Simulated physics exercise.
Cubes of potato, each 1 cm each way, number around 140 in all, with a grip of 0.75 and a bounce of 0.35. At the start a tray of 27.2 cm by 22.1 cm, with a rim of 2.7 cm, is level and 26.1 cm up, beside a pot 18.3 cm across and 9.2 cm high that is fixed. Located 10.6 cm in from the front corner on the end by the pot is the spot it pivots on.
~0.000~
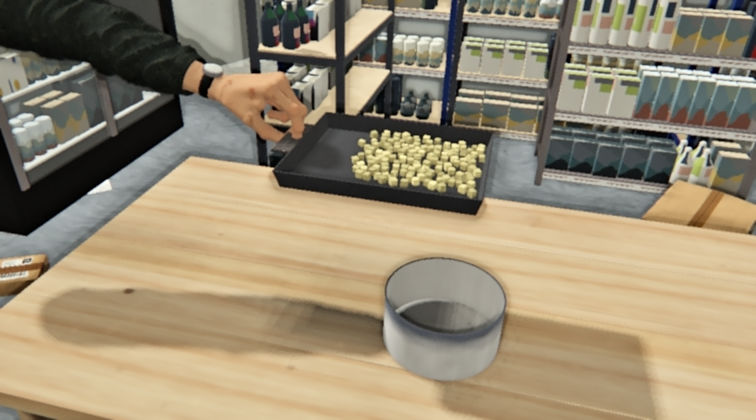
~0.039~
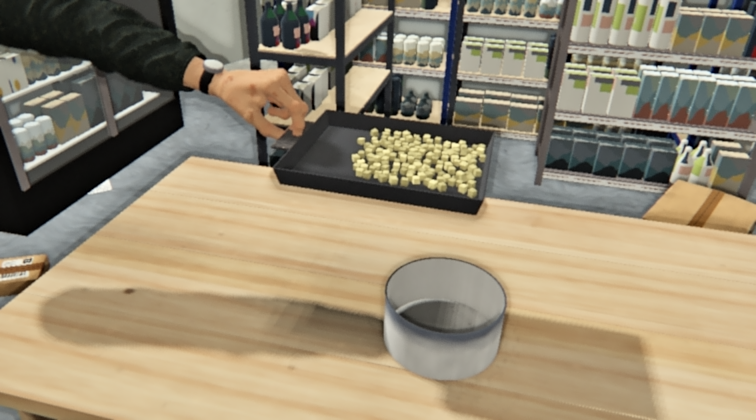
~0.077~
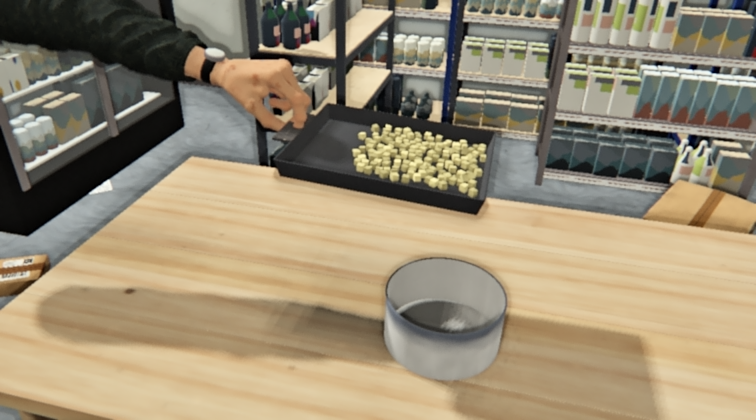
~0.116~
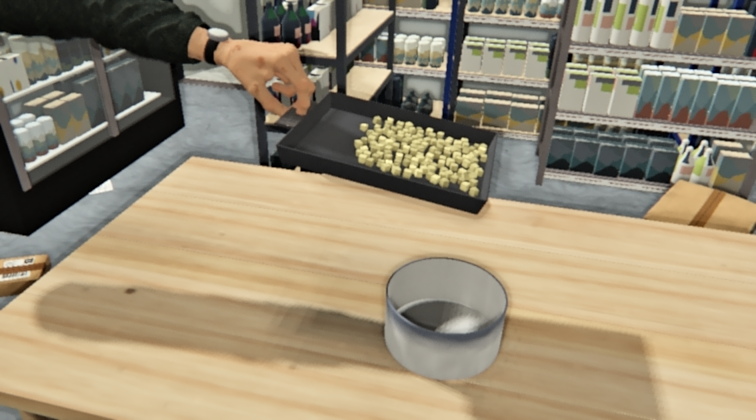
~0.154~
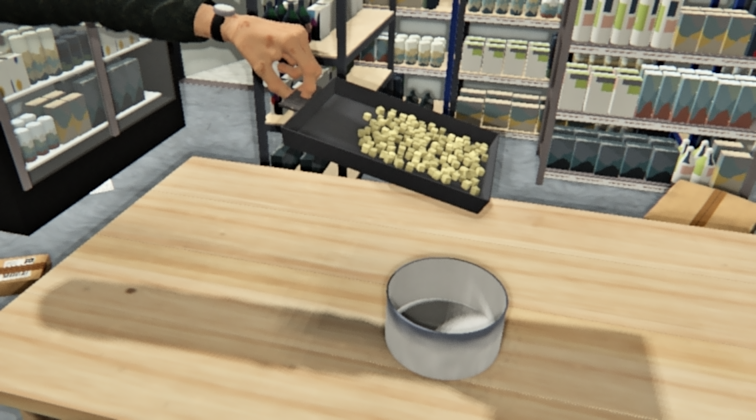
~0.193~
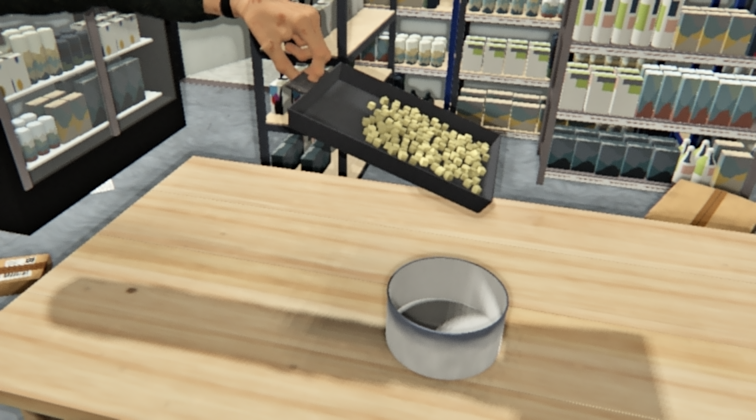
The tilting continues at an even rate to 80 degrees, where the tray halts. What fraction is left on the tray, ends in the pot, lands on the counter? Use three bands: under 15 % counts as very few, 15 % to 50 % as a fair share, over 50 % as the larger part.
Tray: A fair share; pot: Very few; counter: The larger part.
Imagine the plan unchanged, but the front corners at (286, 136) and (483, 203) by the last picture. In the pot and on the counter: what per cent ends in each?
In the pot: 20 per cent; on the counter: 45 per cent.
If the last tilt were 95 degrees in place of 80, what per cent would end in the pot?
Around 0 %, I reckon.
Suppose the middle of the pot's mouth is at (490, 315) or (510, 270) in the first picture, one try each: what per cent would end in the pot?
Estimates: 15 in a hundred and 50 in a hundred.
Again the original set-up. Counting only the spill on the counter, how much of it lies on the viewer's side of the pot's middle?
Estimate: Close to 20 per cent of the pieces.
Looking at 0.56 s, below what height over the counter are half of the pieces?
About 30 centimetres.
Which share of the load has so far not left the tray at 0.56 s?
Something like 100 percent, roughly.
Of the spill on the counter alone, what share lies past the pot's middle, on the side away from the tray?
Some 100 per cent.
After 0.41 s, tilt 50 degrees; the tray holds 100 %, the pot 0 %.
Then, at 0.56 s, tilt 71 degrees; the tray holds 100 %, the pot 0 %.
Then, at 0.83 s, tilt 80 degrees; the tray holds 40 %, the pot 0 %.
In the end, at 2.2 s, tray 35 %, pot 0 %, counter 65 %.
